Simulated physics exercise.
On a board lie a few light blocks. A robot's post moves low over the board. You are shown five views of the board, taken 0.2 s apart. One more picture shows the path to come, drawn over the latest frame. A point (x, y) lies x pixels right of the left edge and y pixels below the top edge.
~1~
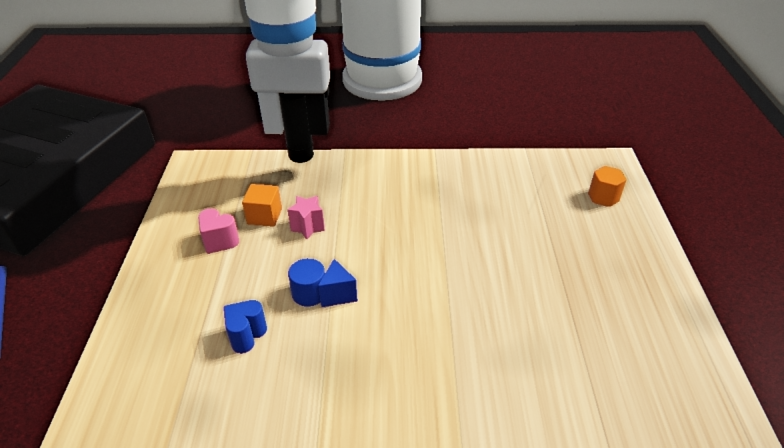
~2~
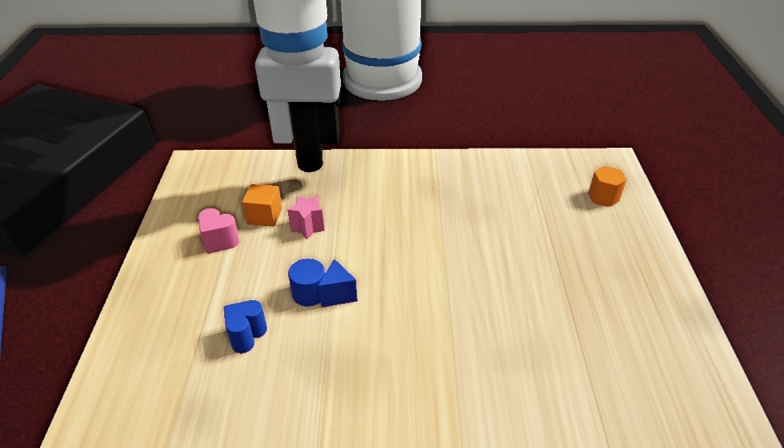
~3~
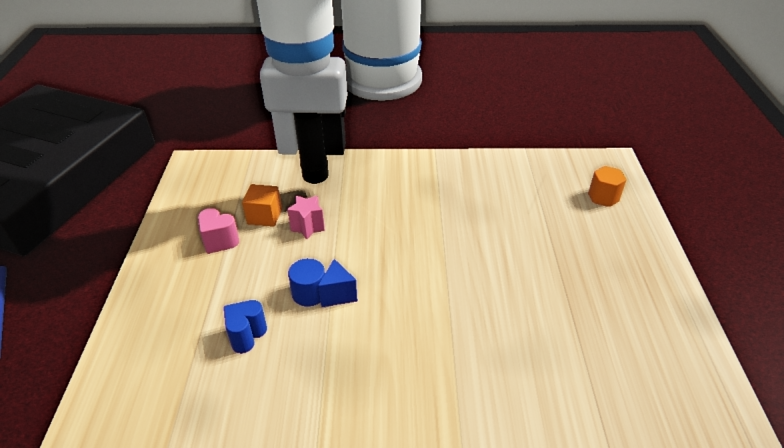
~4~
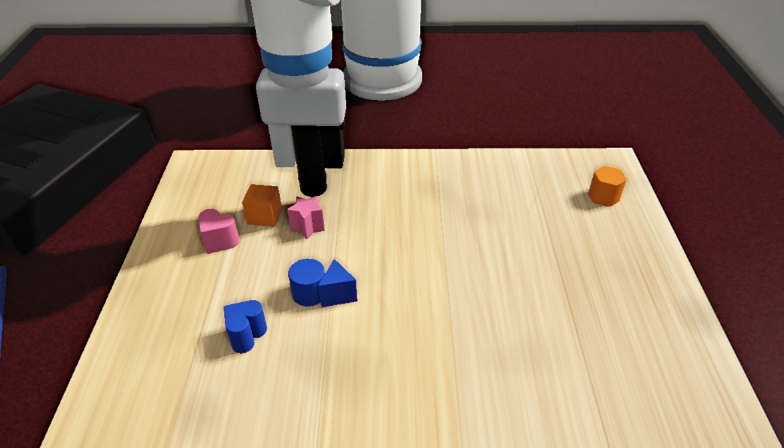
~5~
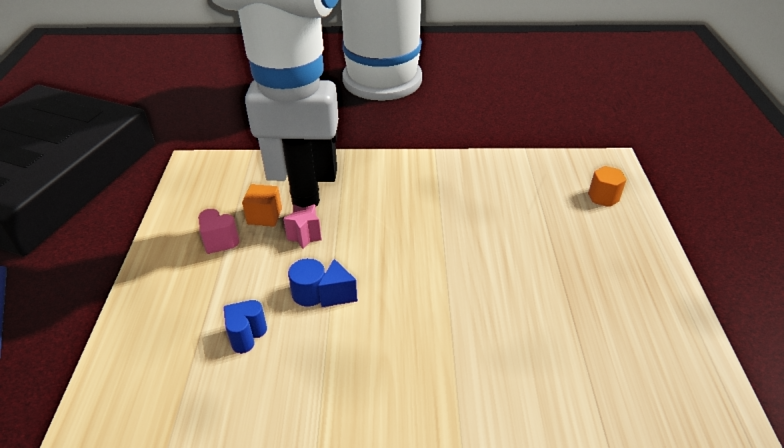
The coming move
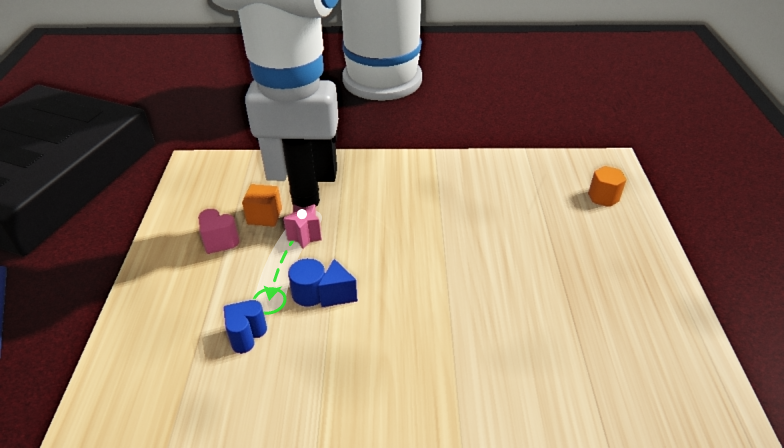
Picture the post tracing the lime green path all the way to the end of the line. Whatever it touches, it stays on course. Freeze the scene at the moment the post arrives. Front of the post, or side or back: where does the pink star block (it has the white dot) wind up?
I predict the post still has it in front.
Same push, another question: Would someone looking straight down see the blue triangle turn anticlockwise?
Yes, that is how it ends up.
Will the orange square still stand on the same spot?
In short: Yes.
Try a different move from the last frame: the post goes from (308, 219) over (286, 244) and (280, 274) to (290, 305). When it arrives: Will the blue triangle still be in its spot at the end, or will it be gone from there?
It shifts.
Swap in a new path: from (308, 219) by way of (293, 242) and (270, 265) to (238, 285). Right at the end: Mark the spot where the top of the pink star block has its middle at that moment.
Its top middle will sit at (270, 265).
Drawn move, from (308, 219) via (284, 256), ending at (269, 301); the dot is on the pink star block.
On the path given first. One third of the way, post at (288, 227); pink star block at (287, 240).
Two thirds of the way, post at (275, 254); pink star block at (277, 269), turned 20° anticlockwise; blue cylinder at (309, 279); blue triangle at (339, 276), turned 20° anticlockwise.
At the end, post at (266, 285); blue heart-shaped block at (236, 324), turned 15° clockwise; orange square still; pink star block at (268, 301), turned 15° anticlockwise; blue cylinder at (310, 291); blue triangle at (340, 277), turned 25° anticlockwise.
